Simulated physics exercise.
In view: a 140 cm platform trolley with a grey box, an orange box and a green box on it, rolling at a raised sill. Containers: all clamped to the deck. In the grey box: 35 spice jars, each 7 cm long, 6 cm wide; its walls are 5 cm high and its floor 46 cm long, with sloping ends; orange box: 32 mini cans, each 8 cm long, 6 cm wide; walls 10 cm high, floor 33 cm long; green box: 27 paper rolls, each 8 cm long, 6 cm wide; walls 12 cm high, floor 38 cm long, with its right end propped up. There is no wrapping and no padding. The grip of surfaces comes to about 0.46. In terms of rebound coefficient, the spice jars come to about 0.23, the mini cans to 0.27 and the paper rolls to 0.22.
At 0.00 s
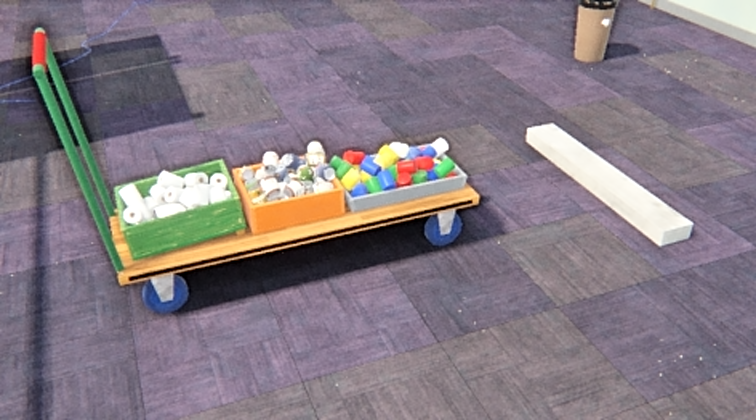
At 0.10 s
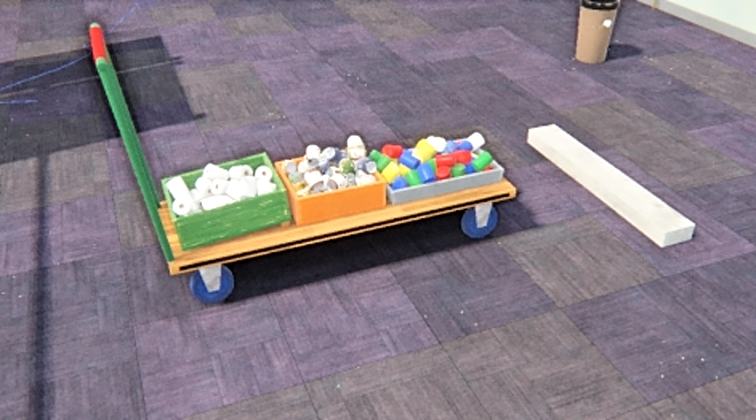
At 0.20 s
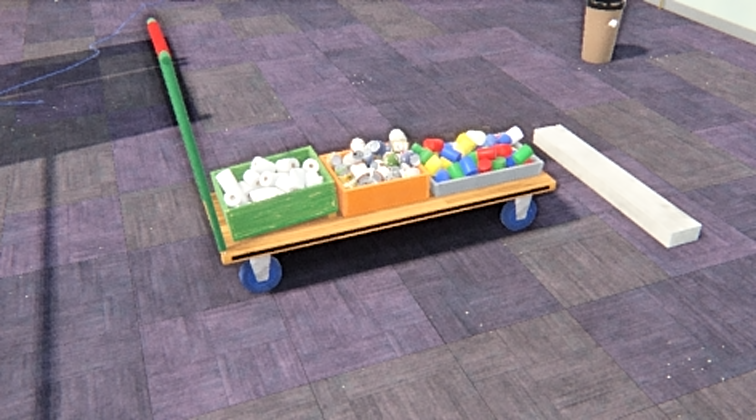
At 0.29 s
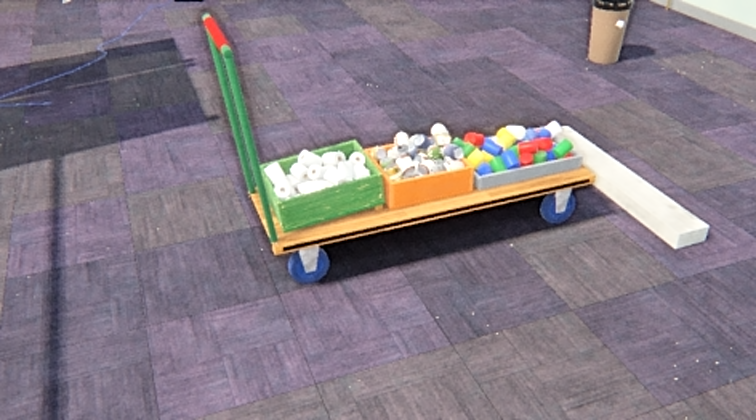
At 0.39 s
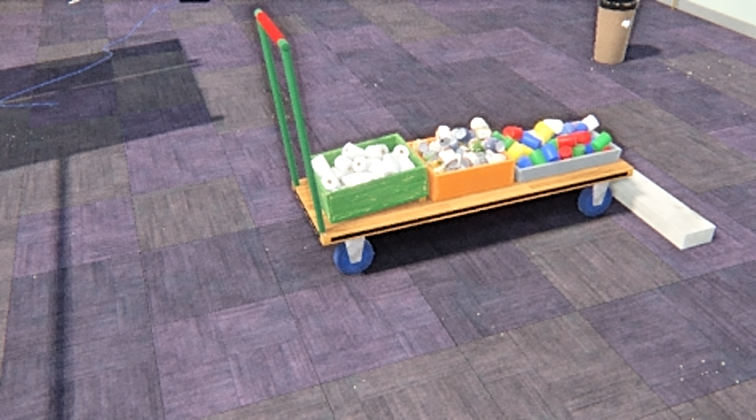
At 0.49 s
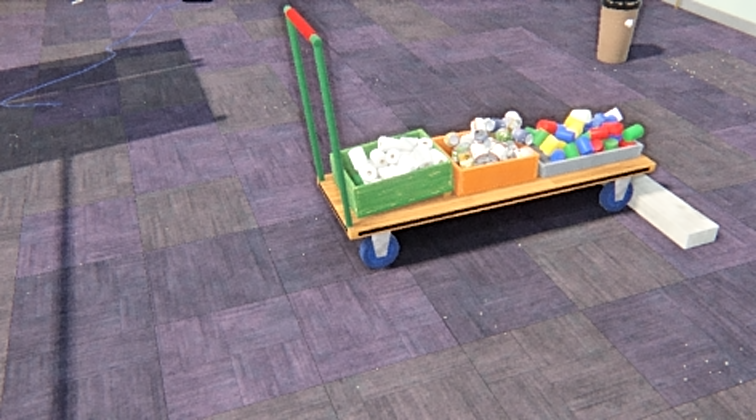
In the video, a platform trolley carrying a green box of white rolls, an orange box of small cans and a grey box of colourful jars rolls rightward across purple carpet, closing the gap to a long white sill.
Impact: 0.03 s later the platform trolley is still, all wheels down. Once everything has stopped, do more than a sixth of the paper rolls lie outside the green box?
No.
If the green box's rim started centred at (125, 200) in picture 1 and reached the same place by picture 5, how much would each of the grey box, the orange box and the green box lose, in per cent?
Grey box 40, orange box 20, green box 0 per cent.
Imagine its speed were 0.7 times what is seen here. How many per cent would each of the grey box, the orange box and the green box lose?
Then the grey box sheds 10 per cent, the orange box 0 per cent, and the green box 0 per cent.
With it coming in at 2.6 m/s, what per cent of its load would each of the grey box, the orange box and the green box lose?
In that case the grey box sheds 40 per cent of its load, the orange box 20 per cent, and the green box 0 per cent.
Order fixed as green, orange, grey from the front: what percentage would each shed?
In that arrangement the grey box sheds 10 per cent of its load, the orange box 10 per cent, and the green box 0 per cent.
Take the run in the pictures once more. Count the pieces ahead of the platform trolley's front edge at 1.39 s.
I'd put it at some 8 pieces.
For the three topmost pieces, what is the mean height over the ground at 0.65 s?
Mean height: Some 44 cm.
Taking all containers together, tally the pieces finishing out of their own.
Pieces: Around 16.
After 0.53 s, the grey box is down by 2 of 35, the orange box is down by 3 of 32 and the green box has all 27.
After 0.65 s, the grey box is down by 4 of 35, the orange box is down by 4 of 32 and the green box has all 27.
After 0.88 s, the grey box is down by 10 of 35, the orange box is down by 6 of 32 and the green box has all 27.
Outcome (at 1.39 s), the grey box is down by 10 of 35, the orange box is down by 6 of 32 and the green box has all 27. Asked share, 0 of 27, 0 per cent.
